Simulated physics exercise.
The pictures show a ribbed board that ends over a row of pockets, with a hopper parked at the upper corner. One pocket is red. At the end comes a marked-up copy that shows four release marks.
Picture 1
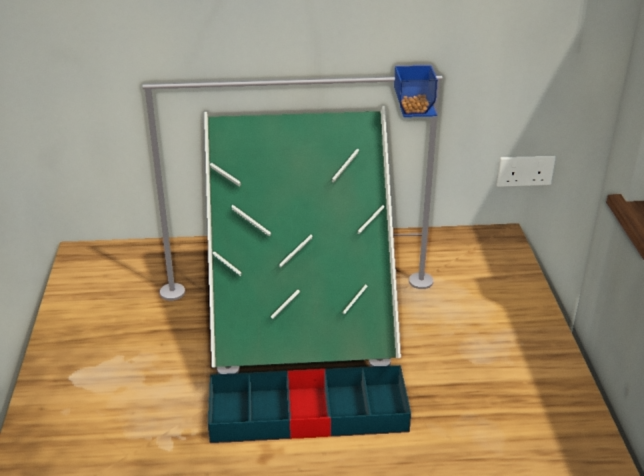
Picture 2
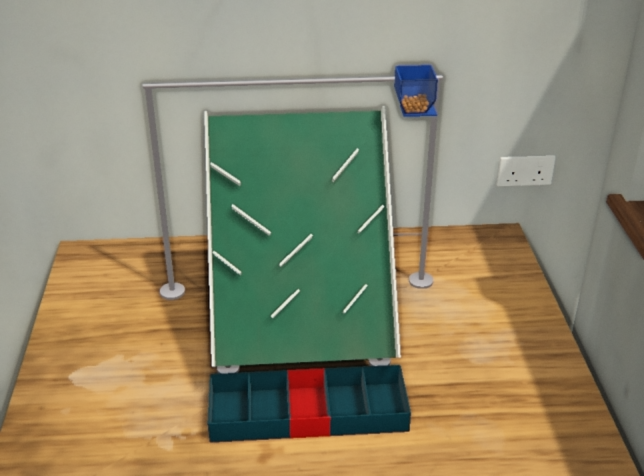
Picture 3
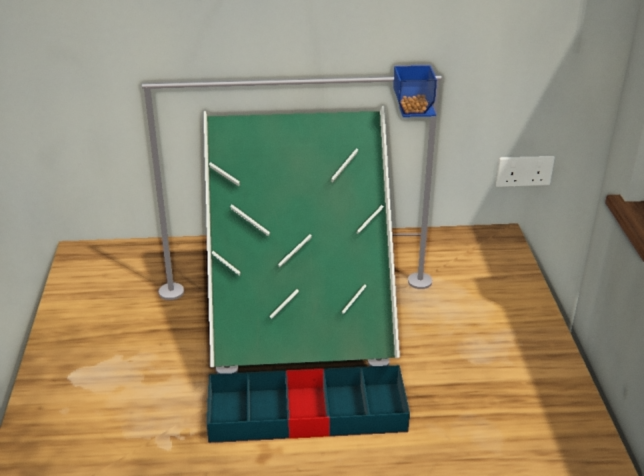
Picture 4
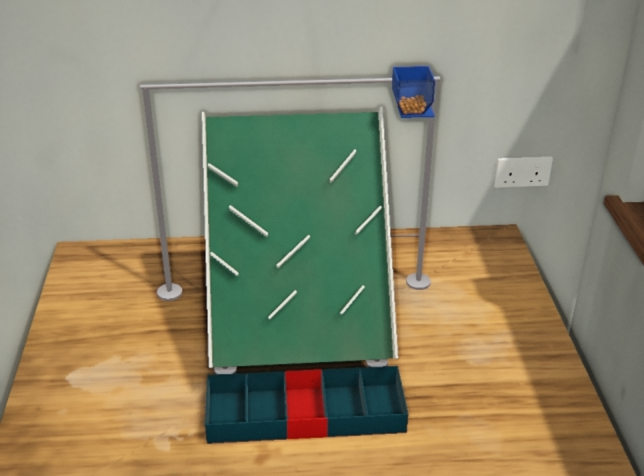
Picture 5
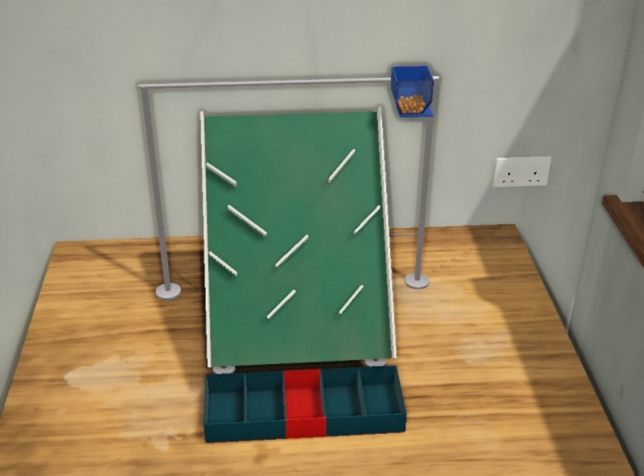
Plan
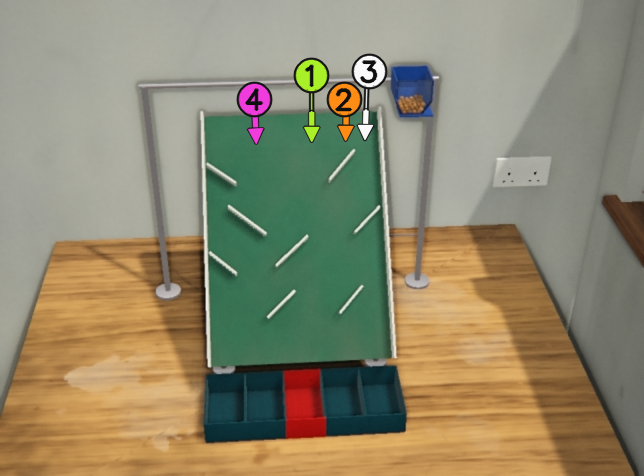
On a wooden table against a grey wall, a blue hopper of small brown pieces sat above a tilted green ribbed board and five pockets, the middle one red, and nothing noticeably moved.
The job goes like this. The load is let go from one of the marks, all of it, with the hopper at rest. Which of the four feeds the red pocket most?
The answer is mark 3.
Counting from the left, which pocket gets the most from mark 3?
The third from the left.
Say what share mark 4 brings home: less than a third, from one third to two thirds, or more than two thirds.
It is less than a third.
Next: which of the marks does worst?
That would be 4.
On the marked copy, mark 1 meets the board at (311, 136); mark 2 meets the board at (345, 135); mark 3 meets the board at (365, 134); mark 4 meets the board at (256, 138).
For mark 1, roughly a quarter in the red pocket, roughly half in other pockets, about a tenth outside the box.
For mark 2, roughly a third in the red pocket, roughly half in other pockets, about a tenth outside the box.
For mark 3, roughly half in the red pocket, roughly a quarter in other pockets, about a tenth held on the board, about a tenth outside the box.
For mark 4, not one piece in the red pocket, almost all in other pockets, just a few outside the box.
